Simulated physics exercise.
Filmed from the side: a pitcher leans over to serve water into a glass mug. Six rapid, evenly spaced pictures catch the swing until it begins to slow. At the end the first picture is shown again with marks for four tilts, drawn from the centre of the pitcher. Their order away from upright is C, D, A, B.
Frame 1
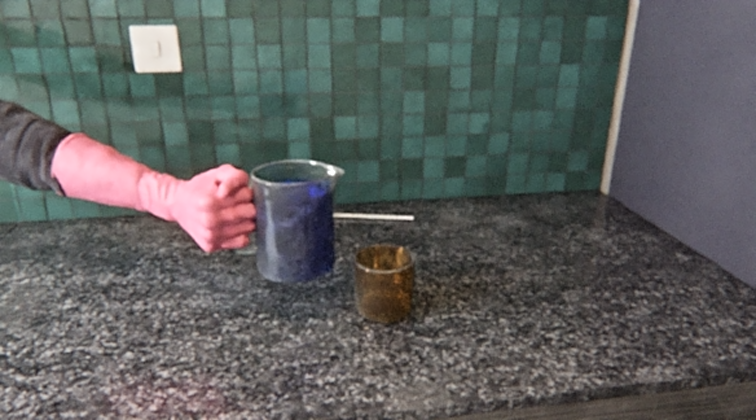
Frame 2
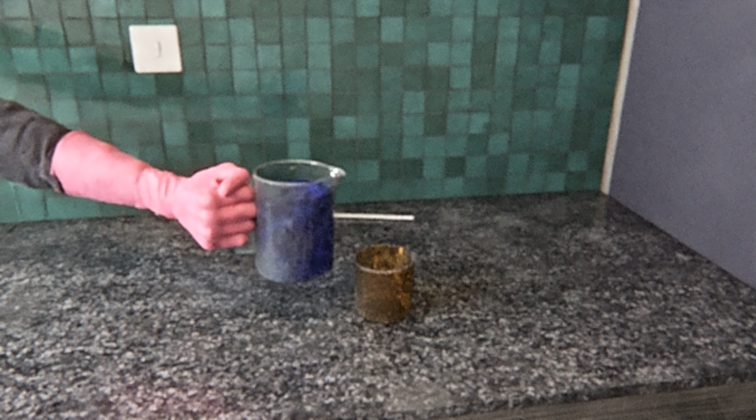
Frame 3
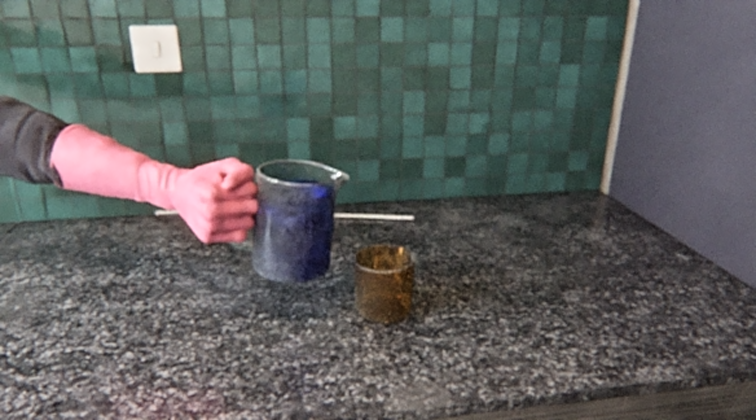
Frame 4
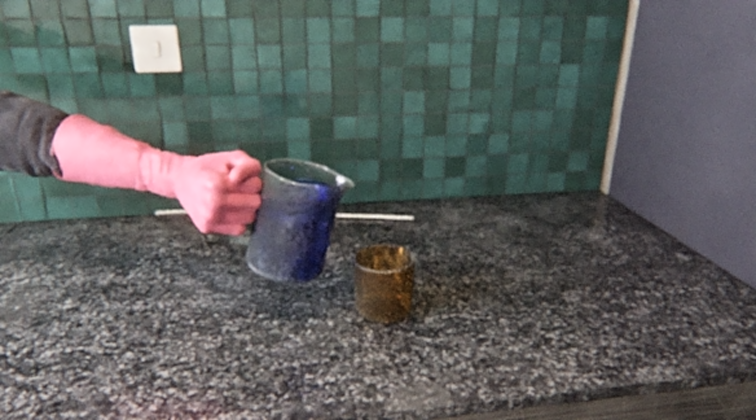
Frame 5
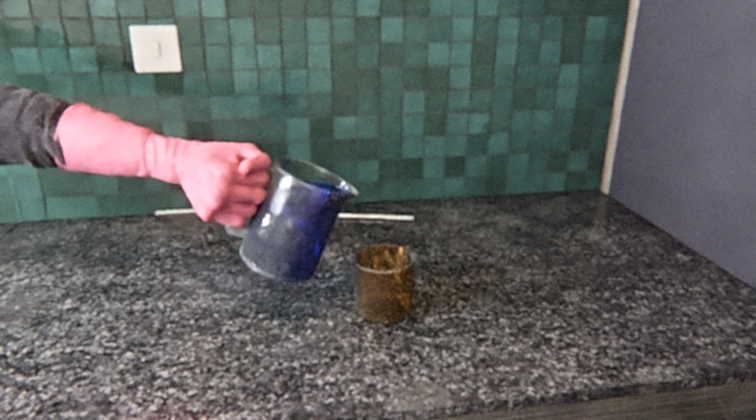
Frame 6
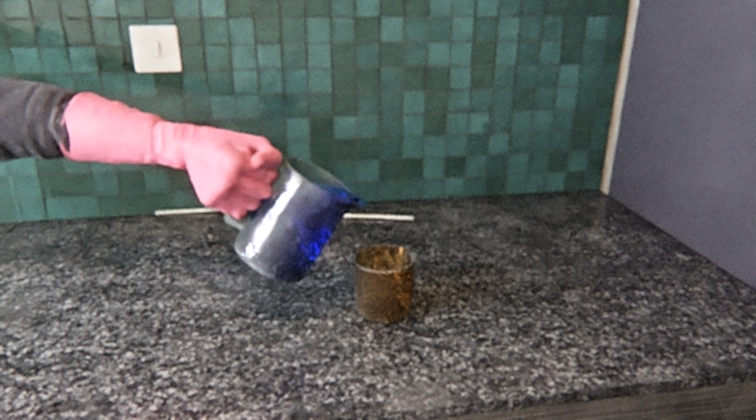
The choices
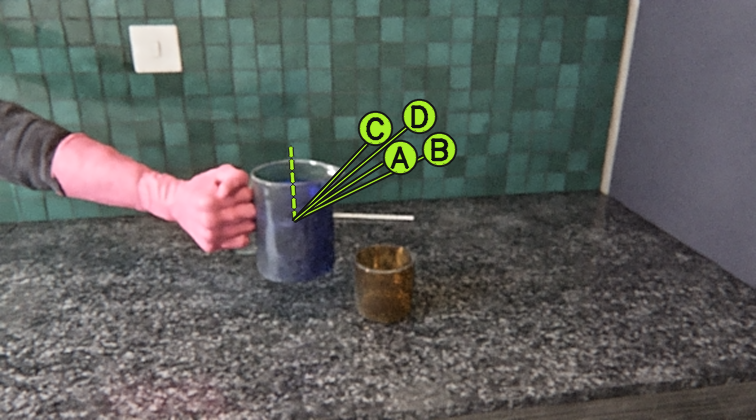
A pink-gloved hand held a clear pitcher of blue liquid upright beside a small amber glass on a speckled counter, then tilted it gradually to the right until the liquid reached over its lip.
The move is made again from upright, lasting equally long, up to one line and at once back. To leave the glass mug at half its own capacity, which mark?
D beats the others.
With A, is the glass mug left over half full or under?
Over half.
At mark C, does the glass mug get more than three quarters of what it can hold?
No.
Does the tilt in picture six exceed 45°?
No.
On the marked copy, A at (382, 163); B at (424, 156); C at (366, 144); D at (406, 127).
With A, the glass mug ends with about 69 % of what it can hold.
With B, the glass mug ends with about 82 % of what it can hold; 7 % of the water is spilt.
With C, the glass mug ends with about 32 % of what it can hold.
With D, the glass mug ends with about 48 % of what it can hold.
